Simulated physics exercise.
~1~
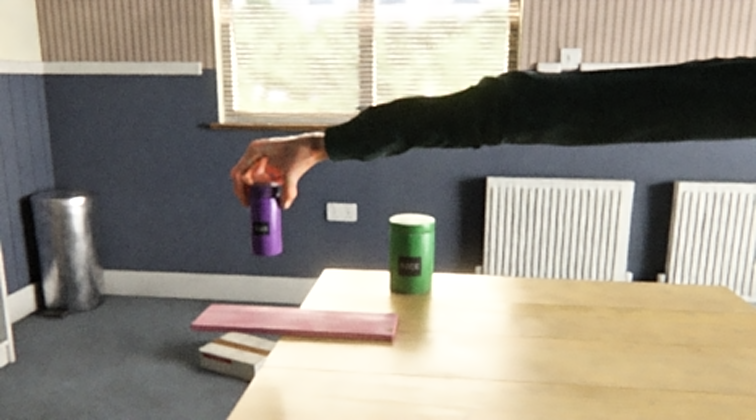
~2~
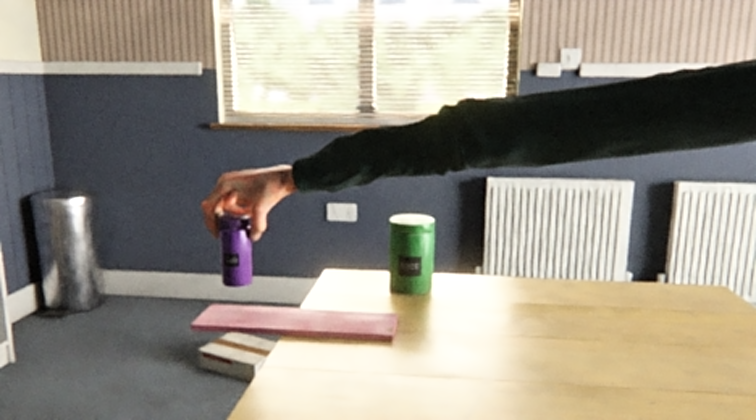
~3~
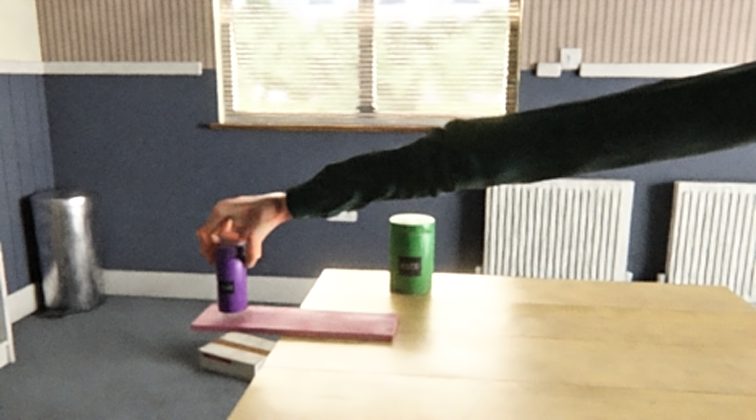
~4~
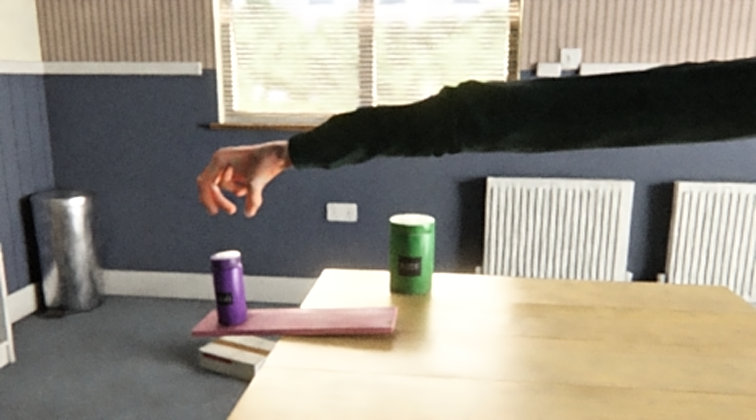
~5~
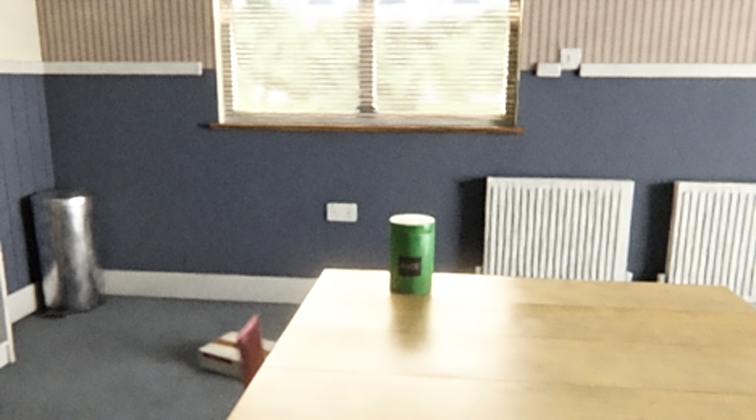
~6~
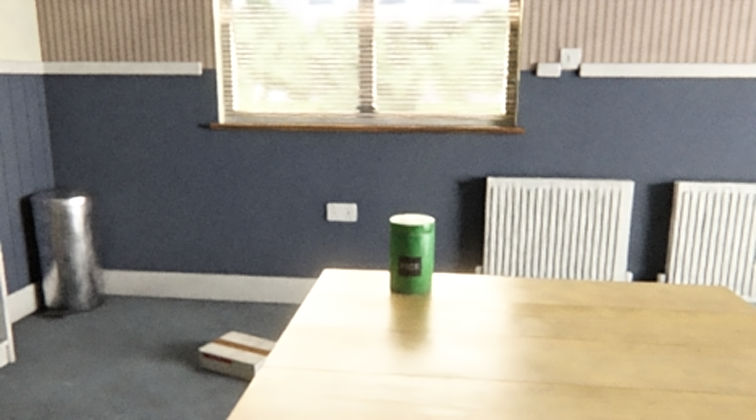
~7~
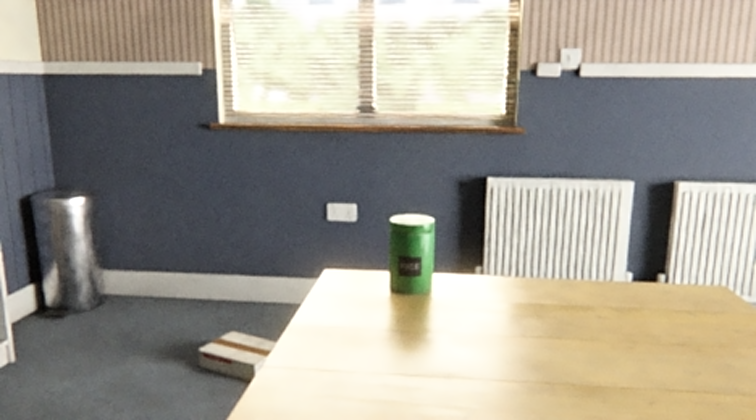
The video shows a hand lowering a purple container onto the outer end of a pink board jutting left over a table's edge, then letting go. The board tips and drops out of view with the container, while a green jar stays on the table.
